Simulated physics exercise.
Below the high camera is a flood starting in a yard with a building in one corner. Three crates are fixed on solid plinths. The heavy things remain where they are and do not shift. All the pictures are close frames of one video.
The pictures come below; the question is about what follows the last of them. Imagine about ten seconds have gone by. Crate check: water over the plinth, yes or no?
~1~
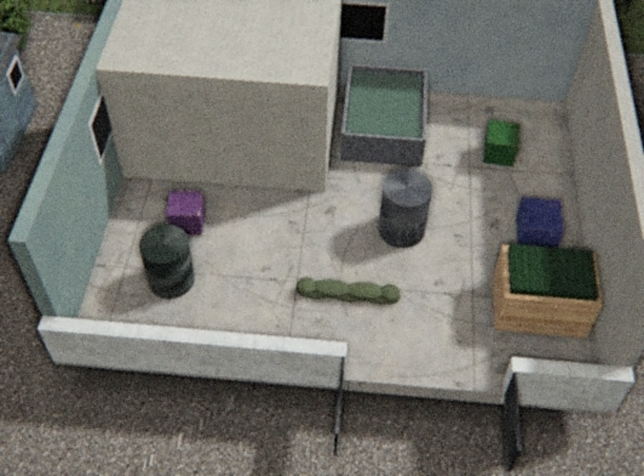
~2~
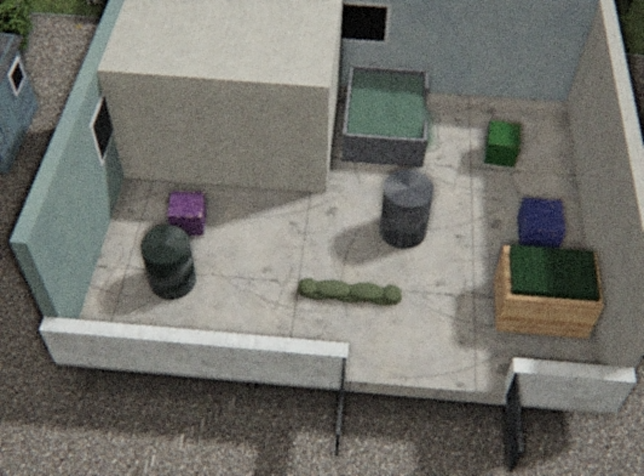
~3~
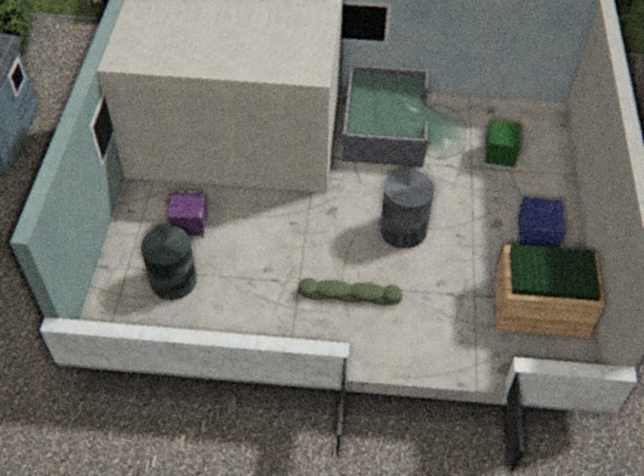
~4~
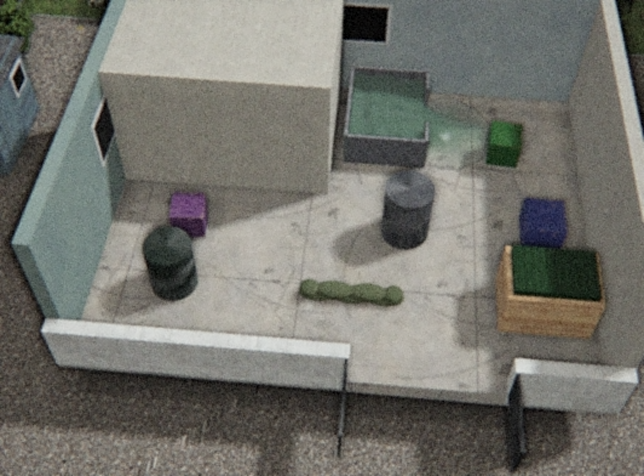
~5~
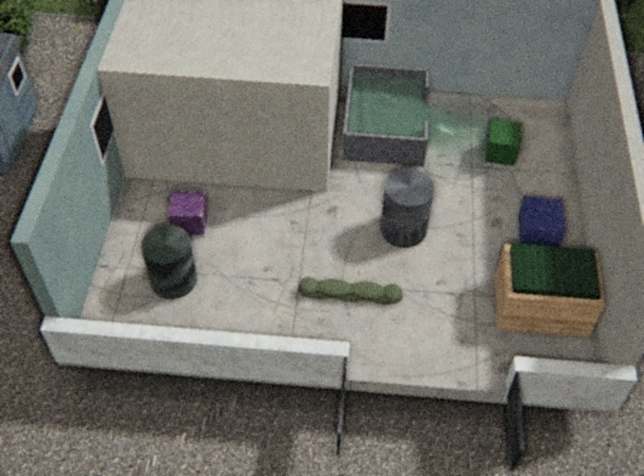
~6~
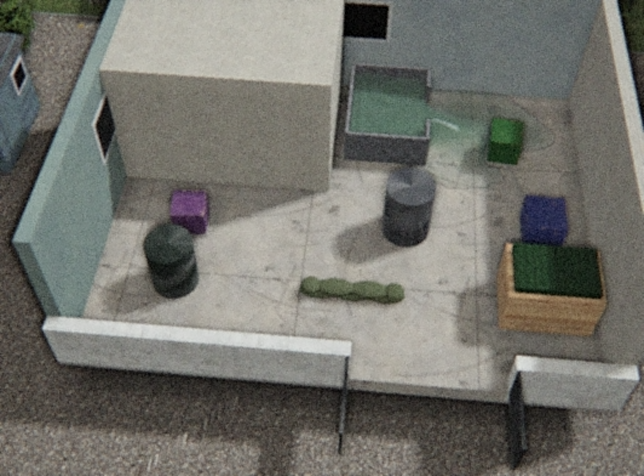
Blue crate yes, green crate yes, purple crate yes.
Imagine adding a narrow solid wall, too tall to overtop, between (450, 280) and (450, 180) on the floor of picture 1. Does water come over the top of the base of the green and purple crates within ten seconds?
My reading: Green crate takes water, purple crate keeps dry.
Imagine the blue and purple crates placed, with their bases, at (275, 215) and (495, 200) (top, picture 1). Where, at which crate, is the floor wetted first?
The green-painted one.
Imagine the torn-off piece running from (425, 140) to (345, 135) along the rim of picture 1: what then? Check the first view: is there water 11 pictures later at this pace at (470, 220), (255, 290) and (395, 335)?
Soaked, soaked, untouched.
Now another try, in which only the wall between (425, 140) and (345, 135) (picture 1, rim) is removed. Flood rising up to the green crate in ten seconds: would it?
Green: Not flooded.
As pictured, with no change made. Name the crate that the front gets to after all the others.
I think it's the purple crate.
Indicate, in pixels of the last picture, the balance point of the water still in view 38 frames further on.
Centre of the water: Near (469, 182).
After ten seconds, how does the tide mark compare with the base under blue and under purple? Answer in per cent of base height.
320 and 160 per cent, roughly.
A moment on, water covers 15 % of the floor; the blue crate water round its plinth, the green crate water round its plinth, the purple crate not reached.
Next, water covers 25 % of the floor; the blue crate water round its plinth, the green crate water round its plinth, the purple crate not reached.
Then, water covers 35 % of the floor; the blue crate water round its plinth, the green crate water round its plinth, the purple crate not reached.
Later, water covers 55 % of the floor; the blue crate water round its plinth, the green crate water round its plinth, the purple crate not reached.
In the end, water covers 70 % of the floor; the blue crate was topped, the green crate was topped, the purple crate was topped.
